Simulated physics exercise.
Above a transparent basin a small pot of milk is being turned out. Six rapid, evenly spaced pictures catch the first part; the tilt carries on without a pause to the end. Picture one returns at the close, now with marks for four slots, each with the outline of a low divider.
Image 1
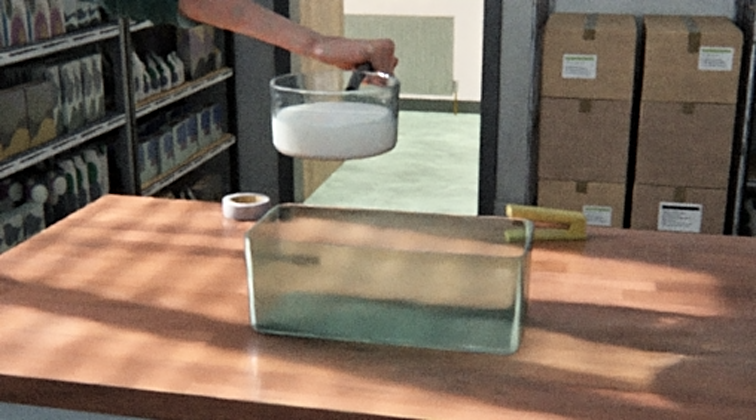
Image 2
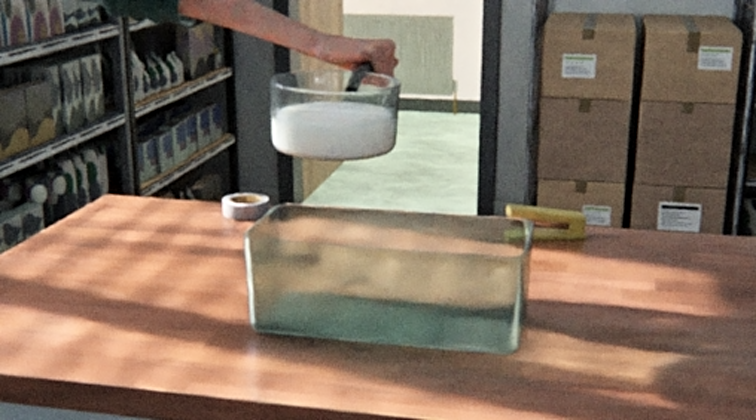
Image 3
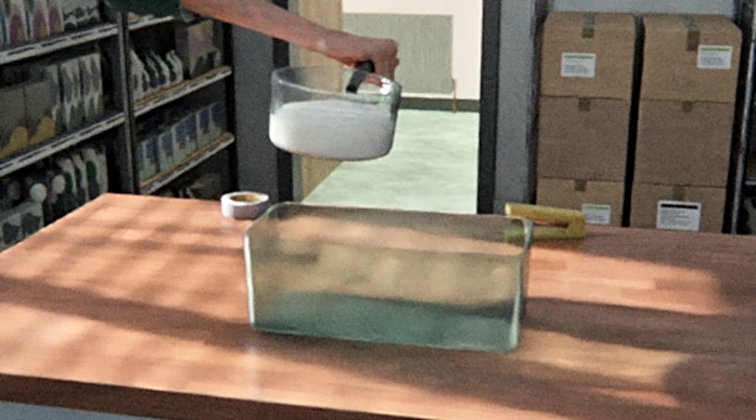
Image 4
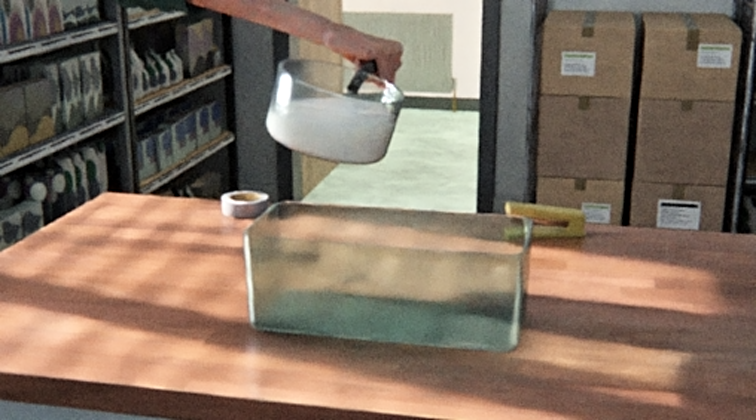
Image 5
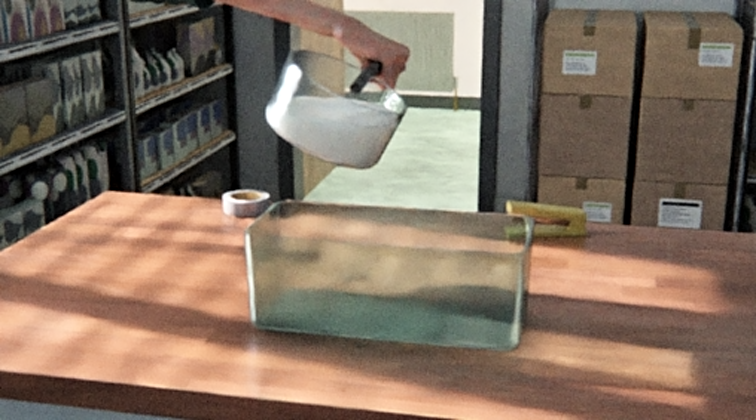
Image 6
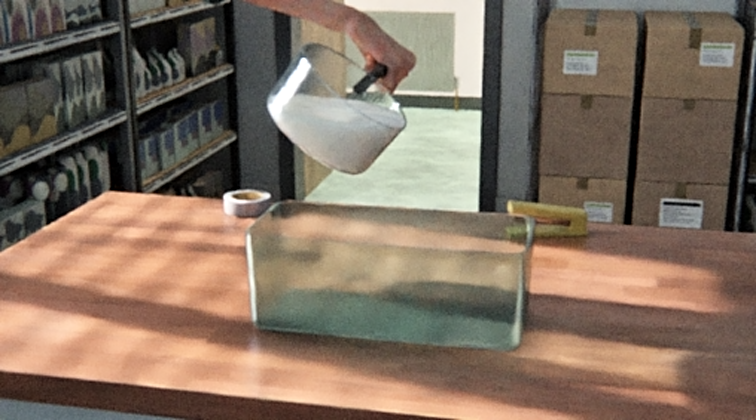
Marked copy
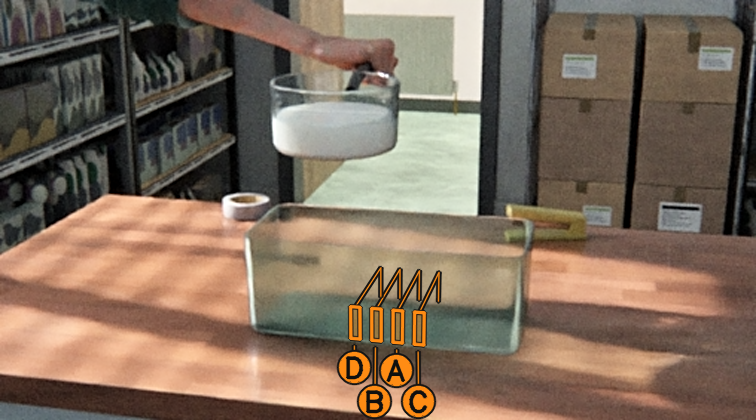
A hand holding a small clear pot of milk above a transparent basin, gradually tilting it to the right.
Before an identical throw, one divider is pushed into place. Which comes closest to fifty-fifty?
Choose C.
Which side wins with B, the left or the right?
The right one.
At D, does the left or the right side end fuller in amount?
The right one.
On the marked copy, A at (396, 349); B at (375, 347); C at (418, 351); D at (354, 345).
With A, about 11 % ends left of the wall and 88 % right of it.
With B, about 8 % ends left of the wall and 91 % right of it.
With C, about 48 % ends left of the wall and 51 % right of it.
With D, about 7 % ends left of the wall and 92 % right of it.
